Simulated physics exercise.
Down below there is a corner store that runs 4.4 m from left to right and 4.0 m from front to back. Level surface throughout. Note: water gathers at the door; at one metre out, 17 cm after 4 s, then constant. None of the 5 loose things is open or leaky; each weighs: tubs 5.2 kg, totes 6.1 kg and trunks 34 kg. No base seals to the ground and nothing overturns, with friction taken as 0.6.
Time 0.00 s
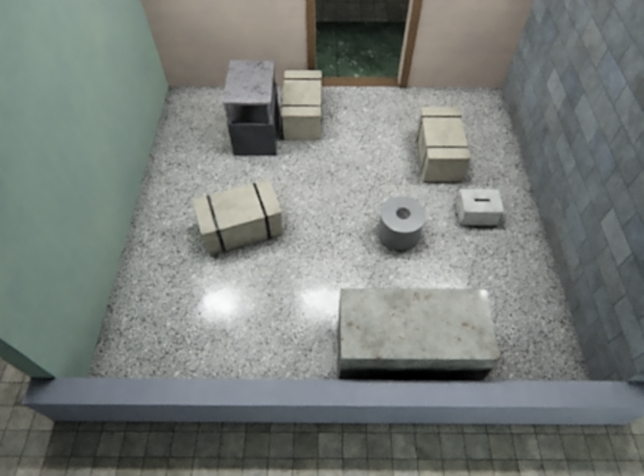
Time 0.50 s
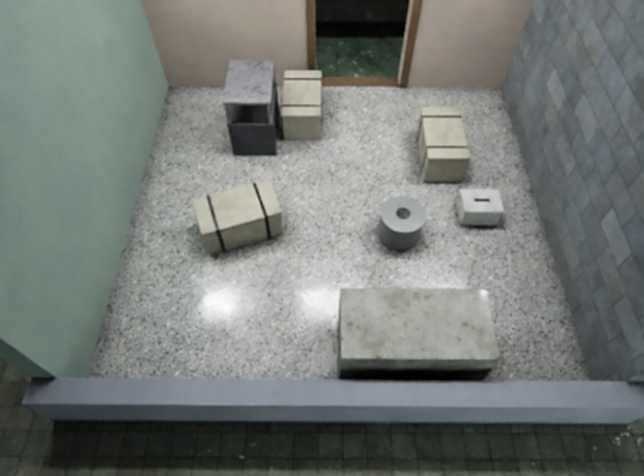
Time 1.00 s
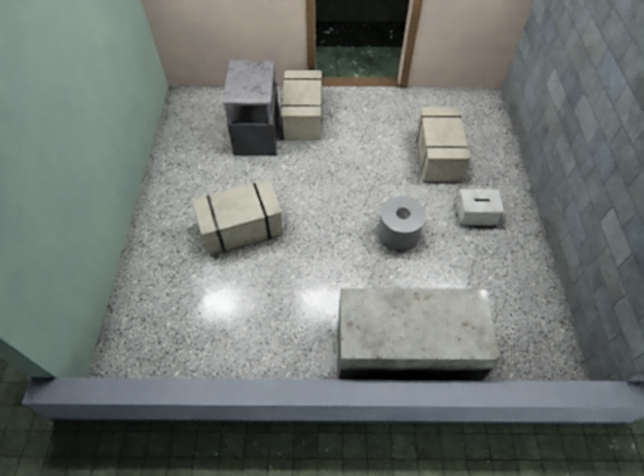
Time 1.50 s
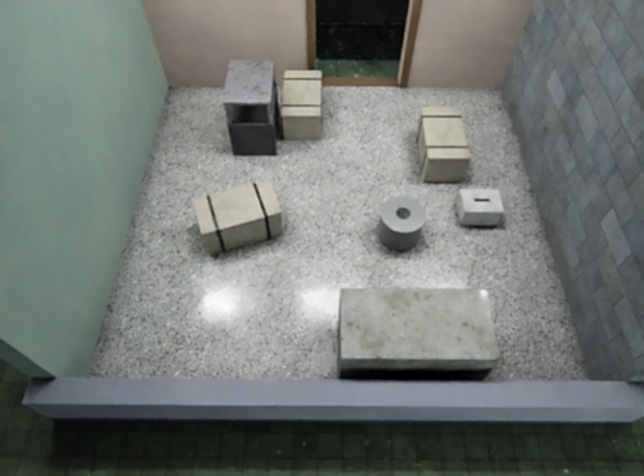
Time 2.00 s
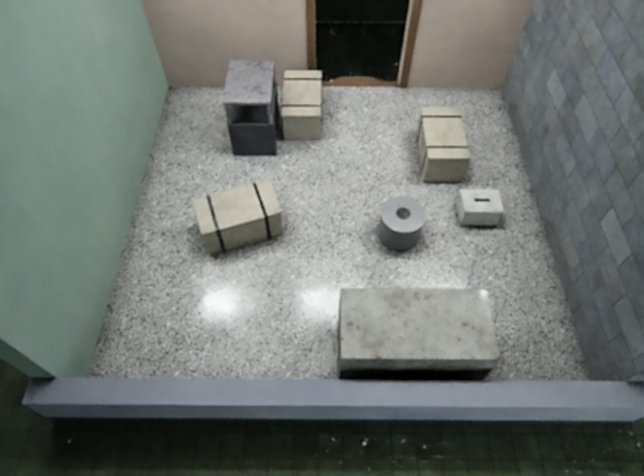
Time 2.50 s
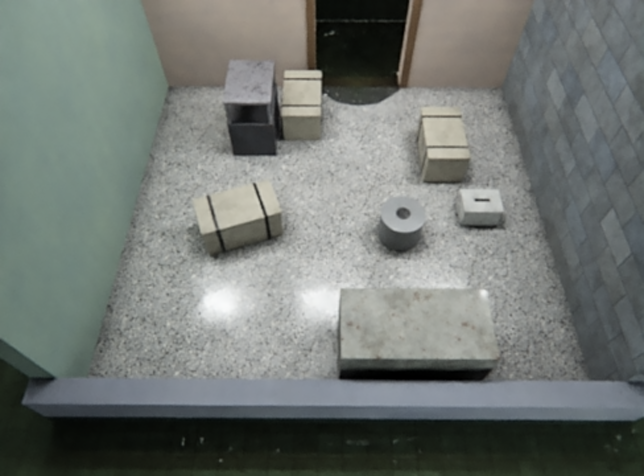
Dark water creeps through the doorway onto the speckled floor while the boxes stay still.
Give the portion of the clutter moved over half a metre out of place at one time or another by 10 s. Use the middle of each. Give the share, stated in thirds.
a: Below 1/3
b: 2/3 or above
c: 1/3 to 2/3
Answer: A.
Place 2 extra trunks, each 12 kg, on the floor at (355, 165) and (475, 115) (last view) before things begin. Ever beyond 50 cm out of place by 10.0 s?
The first: Farther. The second: Not as far.
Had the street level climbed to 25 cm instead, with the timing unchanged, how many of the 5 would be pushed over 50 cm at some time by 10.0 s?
1.
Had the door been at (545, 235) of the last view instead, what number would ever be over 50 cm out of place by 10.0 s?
Then it comes to 2.
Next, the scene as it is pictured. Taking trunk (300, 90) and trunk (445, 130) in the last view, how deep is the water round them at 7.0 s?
Depths: Near 4 cm, then near 4 cm.
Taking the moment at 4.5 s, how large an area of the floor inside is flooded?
Somewhere about 4.0 m2, give or take.
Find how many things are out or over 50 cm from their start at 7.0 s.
Tally at that time: 1.
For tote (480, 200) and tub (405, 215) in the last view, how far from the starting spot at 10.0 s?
5 cm and 140 cm respectively.
After 3.5 s 0 of 5 are over 50 cm from their spots; 0 afloat.
After 4.5 s 0 of 5 are over 50 cm from their spots; 0 afloat.
After 7.0 s 1 of 5 are over 50 cm from their spots; 1 afloat.
After 10.0 s 1 of 5 are over 50 cm from their spots, and 1 have been at some point; 1 afloat.
